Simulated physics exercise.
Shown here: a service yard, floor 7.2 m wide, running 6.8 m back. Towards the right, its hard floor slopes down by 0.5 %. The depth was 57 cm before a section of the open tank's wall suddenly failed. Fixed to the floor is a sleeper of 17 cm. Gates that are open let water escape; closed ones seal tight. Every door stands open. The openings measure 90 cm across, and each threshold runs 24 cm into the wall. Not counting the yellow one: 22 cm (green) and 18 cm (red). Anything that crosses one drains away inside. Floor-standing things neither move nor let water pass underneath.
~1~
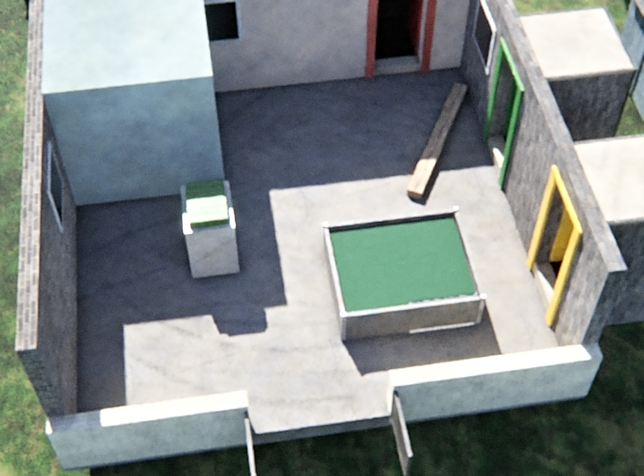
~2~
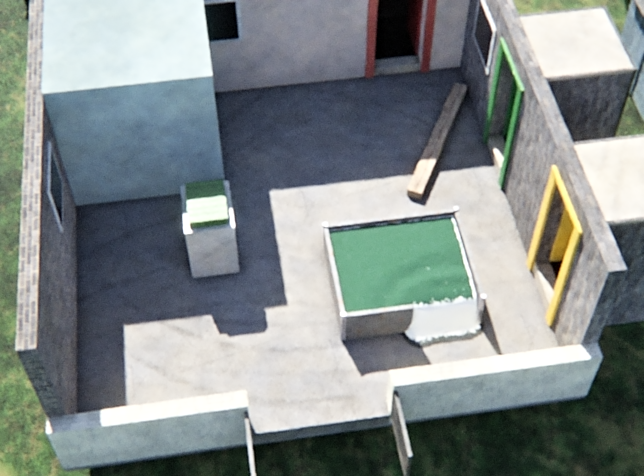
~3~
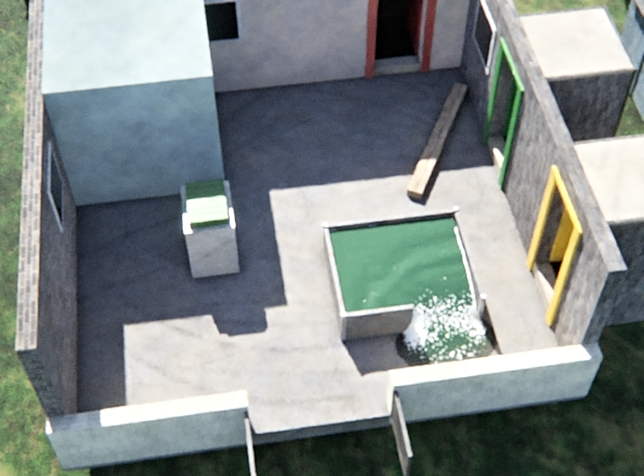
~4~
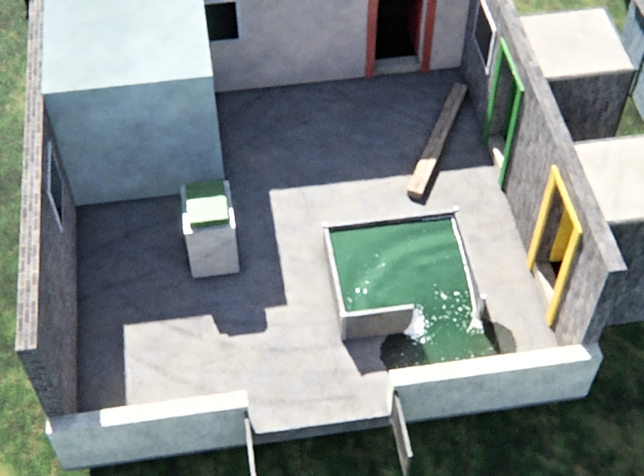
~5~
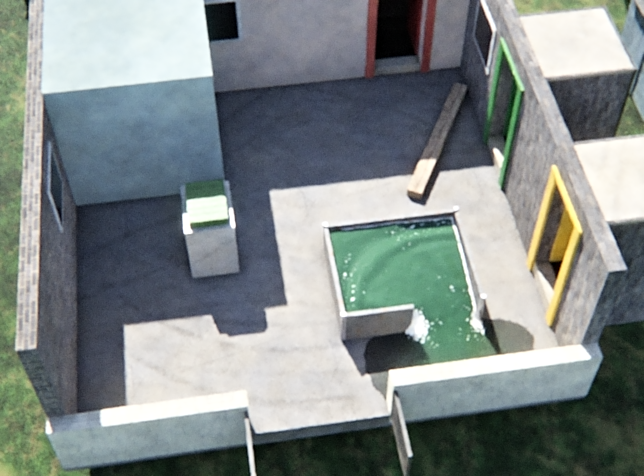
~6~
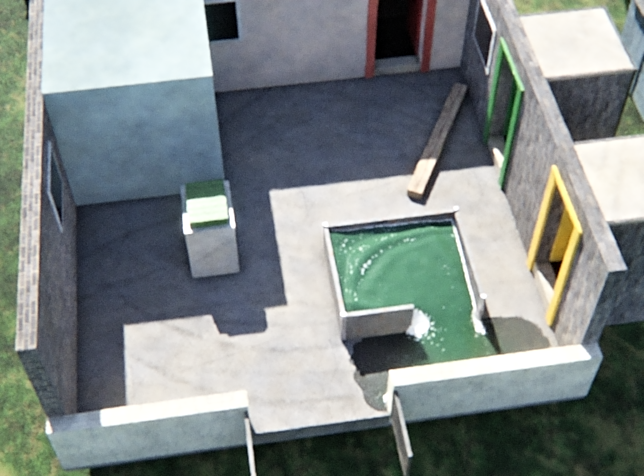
In a walled service yard with open doorways, an open tank of green water stands whole until part of its front wall gives way; water gushes out, foaming, and spreads across the floor along the low front wall.
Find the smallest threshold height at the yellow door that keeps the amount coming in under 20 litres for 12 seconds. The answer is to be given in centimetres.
The smallest height is about 8.5 cm.
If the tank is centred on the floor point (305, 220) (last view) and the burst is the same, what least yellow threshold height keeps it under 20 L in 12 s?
Minimum: Approx. 7.5 cm.
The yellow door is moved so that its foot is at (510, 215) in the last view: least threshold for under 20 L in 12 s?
It needs about 9.0 cm.
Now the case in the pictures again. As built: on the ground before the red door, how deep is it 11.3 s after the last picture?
You'd measure close to 1.0 cm there.
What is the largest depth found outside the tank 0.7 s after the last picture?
Up to some 55 centimetres, I'd say.
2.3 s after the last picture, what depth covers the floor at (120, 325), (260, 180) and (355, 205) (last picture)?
Depth: About 0, 0, 0 cm.
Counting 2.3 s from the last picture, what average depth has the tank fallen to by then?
Some 24 cm.
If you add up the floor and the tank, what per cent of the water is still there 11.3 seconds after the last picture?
Around 92 in a hundred parts remain.
Then, 0.7 s after the last picture water covers 10 % of the floor, deepest (55 cm) near (558, 376); it has not reached the yellow door.
Then, 2.3 s after the last picture water covers 35 % of the floor, deepest (29 cm) near (558, 376); 13 cm at the yellow door, 0 litres in over its 25 cm threshold.
Then, 11.3 s after the last picture water covers 85 % of the floor, deepest (10 cm) near (480, 284); 9 cm at the yellow door, 0 litres in over its 25 cm threshold.
At the yellow door as built, the water peaked near 13 cm, 2.1 s after the last picture.
Run again over the same 12 s with other heights there, 37 litres in over 7 cm, 13 litres over 9.5 cm. The limit of 20 litres is kept from about 8.5 cm up.
